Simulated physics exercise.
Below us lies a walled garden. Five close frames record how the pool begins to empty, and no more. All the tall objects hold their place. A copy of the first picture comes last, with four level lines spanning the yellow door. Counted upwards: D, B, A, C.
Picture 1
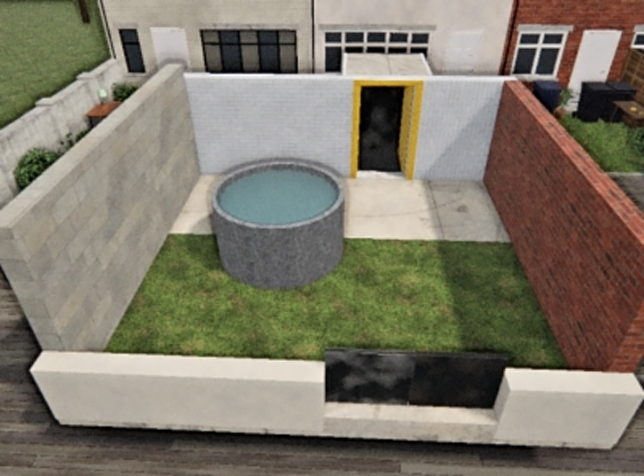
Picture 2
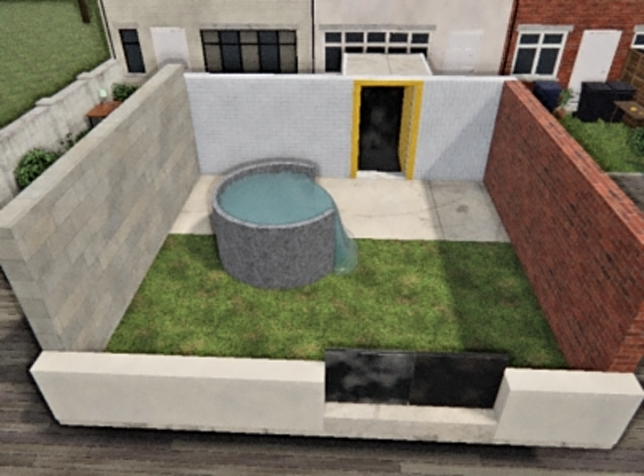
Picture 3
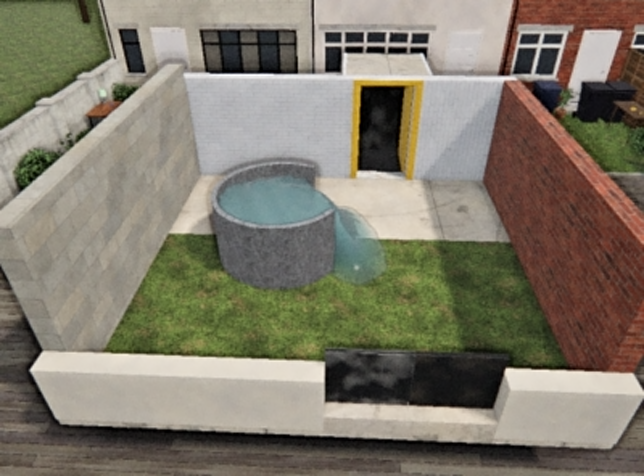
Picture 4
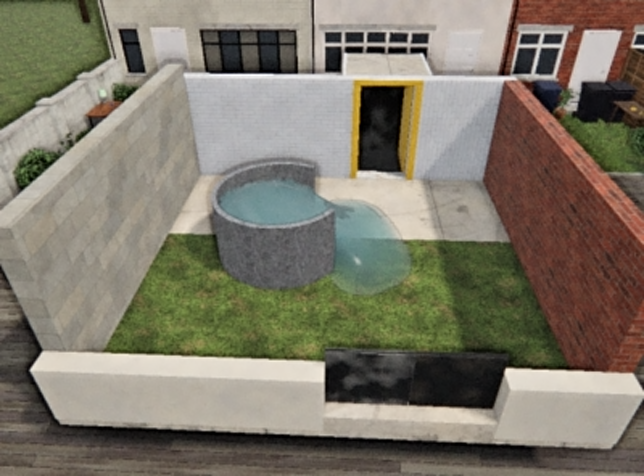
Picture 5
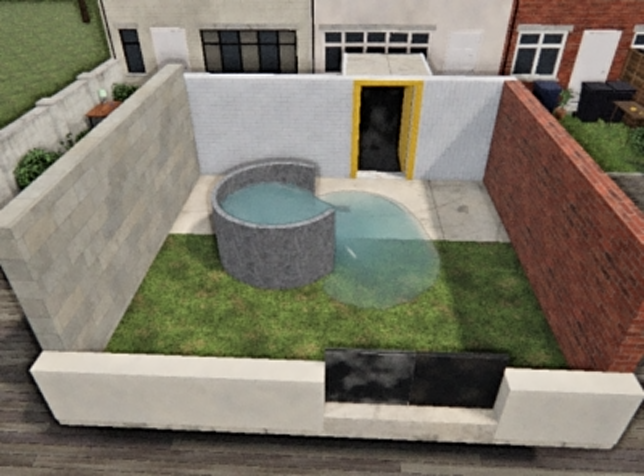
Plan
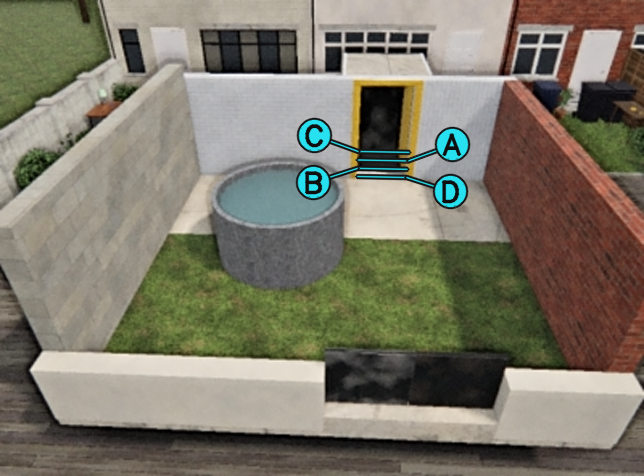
Water poured out through a gap in the right side of a round grey pool in a walled garden, then spread across the grass and paving in a widening, rounded sheet.
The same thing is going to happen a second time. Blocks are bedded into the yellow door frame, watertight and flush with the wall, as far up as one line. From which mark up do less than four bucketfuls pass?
B.
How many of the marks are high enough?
Three of the four.
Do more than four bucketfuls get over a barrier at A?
No.
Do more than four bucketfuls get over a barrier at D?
Yes, that goes wrong.
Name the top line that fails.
Here it is line D.
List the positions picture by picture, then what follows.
The first frame shows water in the pool at rest, its middle at (279, 196); foot of the yellow doorway at (381, 179); shut gate at (414, 362).
The second frame shows front seen at (344, 271), 2 % of the ground wet.
The third frame shows front seen at (357, 280), 5 % of the ground wet.
The fourth frame shows front seen at (360, 202), 10 % of the ground wet.
The fifth frame shows front seen at (384, 197), 17 % of the ground wet.
On the marked copy, A at (383, 160); B at (382, 168); C at (383, 151); D at (381, 177); from the bottom up D, B, A, C.
For line A, nothing gets over.
For line B, a splash gets over, under a bucket.
For line C, nothing gets over.
For line D, some 15 bucketfuls get in.
